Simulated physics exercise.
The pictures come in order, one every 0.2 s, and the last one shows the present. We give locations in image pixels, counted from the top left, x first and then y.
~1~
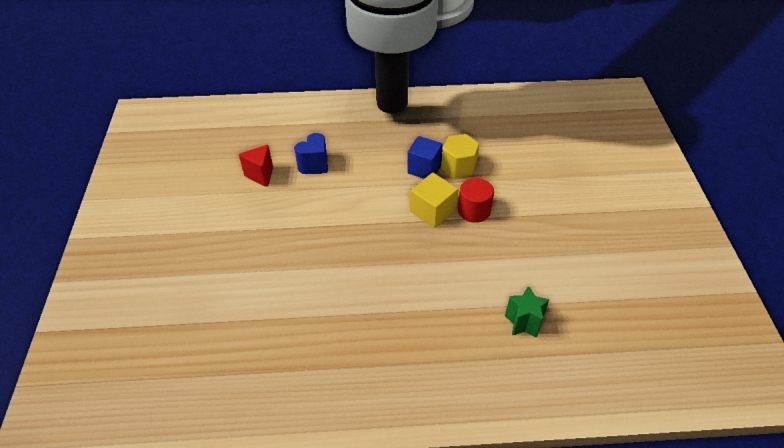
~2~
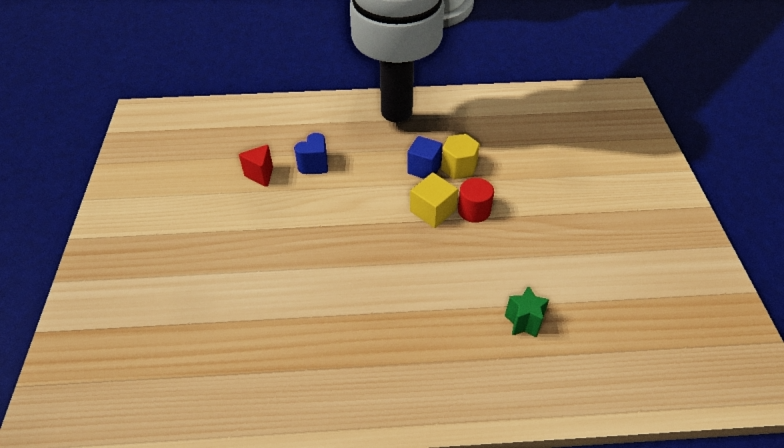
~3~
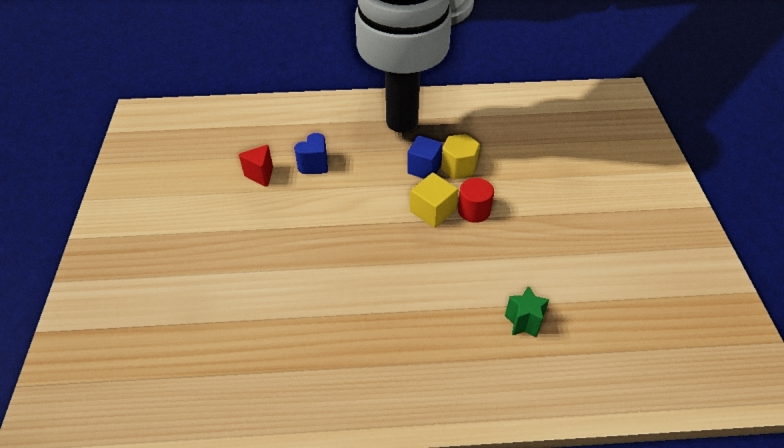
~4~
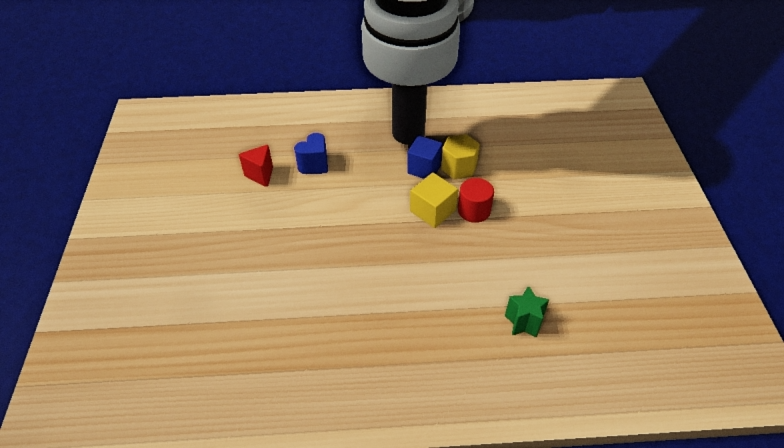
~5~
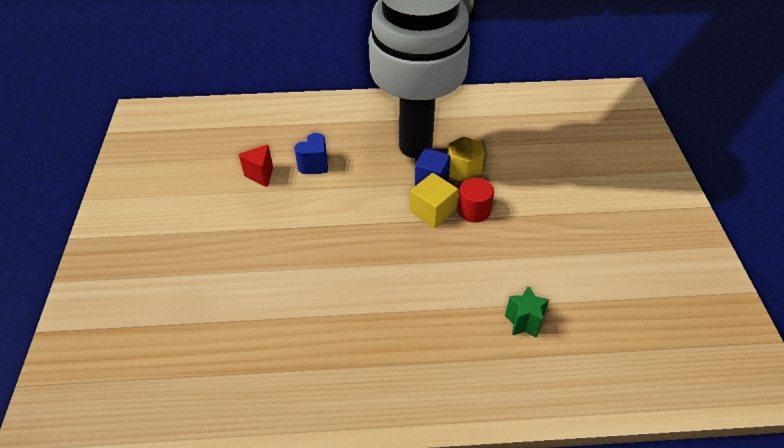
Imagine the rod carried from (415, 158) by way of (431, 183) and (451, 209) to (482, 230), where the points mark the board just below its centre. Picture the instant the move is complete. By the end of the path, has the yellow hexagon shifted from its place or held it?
From what I can tell, it will keep its place.
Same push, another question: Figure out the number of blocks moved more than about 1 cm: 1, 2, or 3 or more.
The answer is three or more blocks, counting only moves over 1 cm.
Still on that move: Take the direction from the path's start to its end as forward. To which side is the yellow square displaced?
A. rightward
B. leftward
My answer is option A.
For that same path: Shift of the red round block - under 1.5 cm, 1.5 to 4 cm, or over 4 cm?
The red round block moves over 4 cm.
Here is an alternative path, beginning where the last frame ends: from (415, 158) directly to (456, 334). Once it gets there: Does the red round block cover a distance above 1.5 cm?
I expect so.
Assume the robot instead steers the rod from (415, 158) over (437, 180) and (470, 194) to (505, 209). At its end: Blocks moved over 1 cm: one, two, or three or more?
Going by the path, three or more blocks will move.
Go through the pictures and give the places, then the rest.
The first picture shows rod tip (392, 105); block tops, blue square (425, 147); yellow square (435, 189); yellow hexagon (461, 145); red round block (477, 189).
The second picture shows rod (397, 114); blocks unchanged.
The third picture shows rod (402, 124); blocks unchanged.
The fourth picture shows rod (409, 135); blocks unchanged.
The fifth picture shows rod (416, 148); blue square (433, 159); yellow square (435, 189); yellow hexagon (466, 148); red round block (477, 189).
On the path given first. One third of the way, rod (432, 173); blue square (451, 185); yellow square (433, 205); red round block (483, 193).
Two thirds of the way, rod (452, 199); blue square (467, 212), turned 40° clockwise; yellow square (431, 215), turned 15° clockwise; red round block (501, 206).
At the end, rod (484, 220); blue square (484, 236), turned 85° clockwise; yellow square (431, 215), turned 15° clockwise; yellow hexagon in place; red round block (523, 213).
